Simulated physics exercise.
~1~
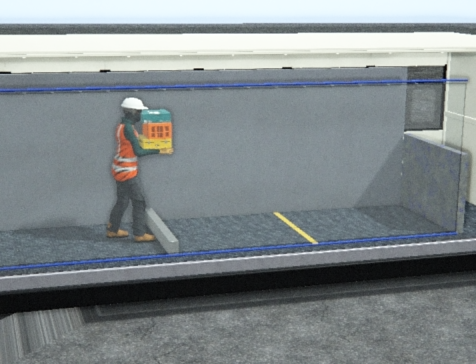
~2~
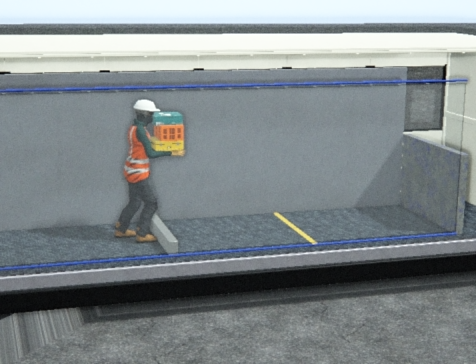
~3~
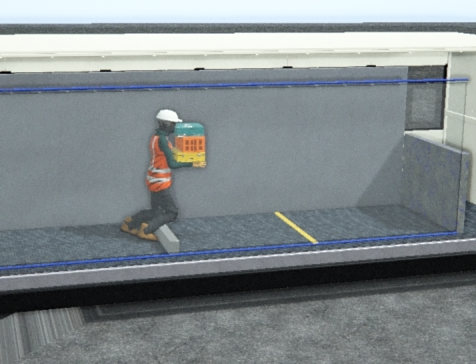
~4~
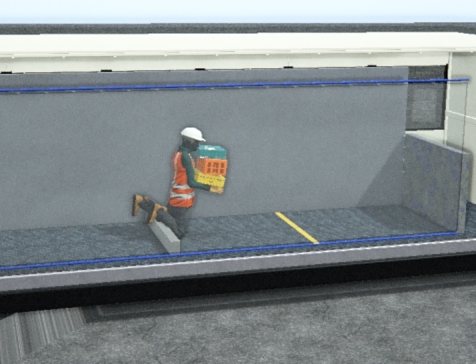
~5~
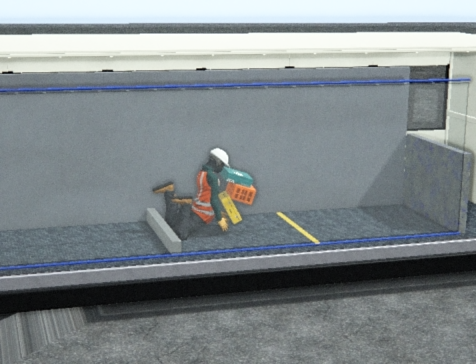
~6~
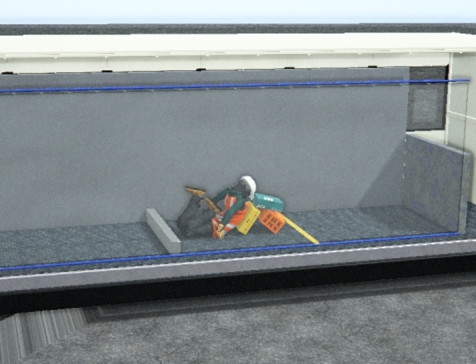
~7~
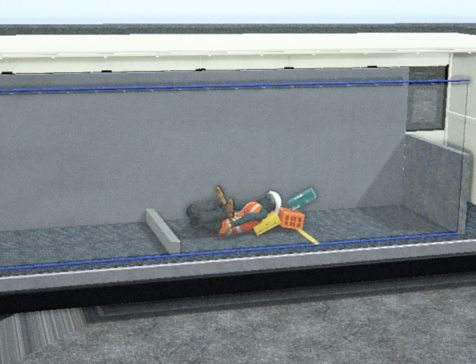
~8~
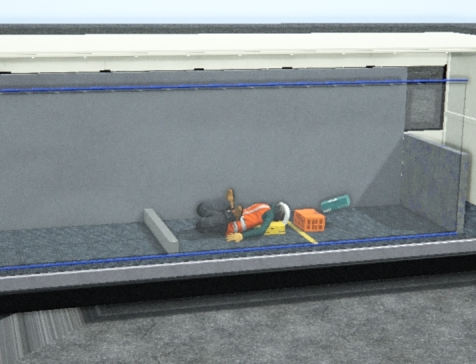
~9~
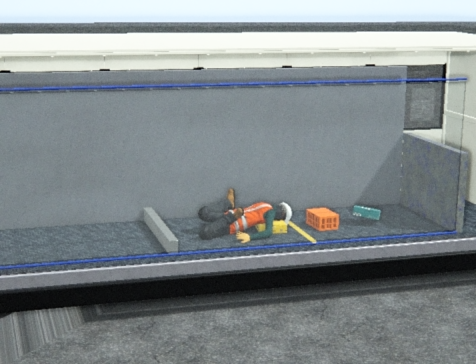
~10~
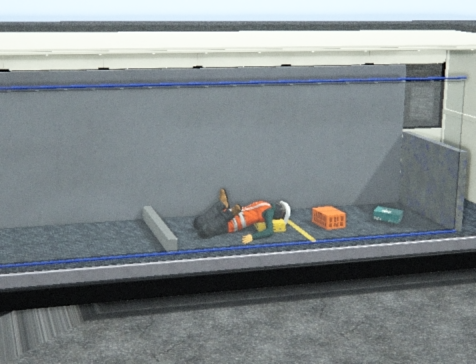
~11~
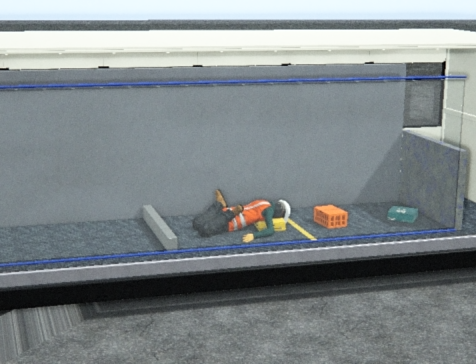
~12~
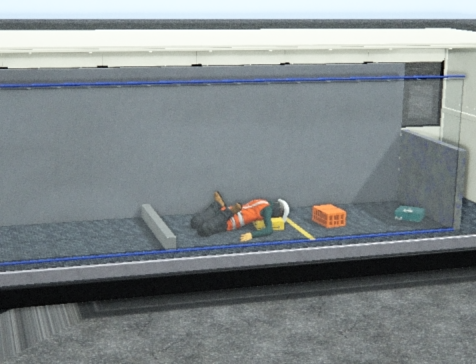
A worker in a hard hat and orange vest, hugging a stack of crates, pitched forward to the right over a low kerb and crumpled; the yellow box stayed beside him, while the orange crate and teal one slid past the yellow line and stopped.
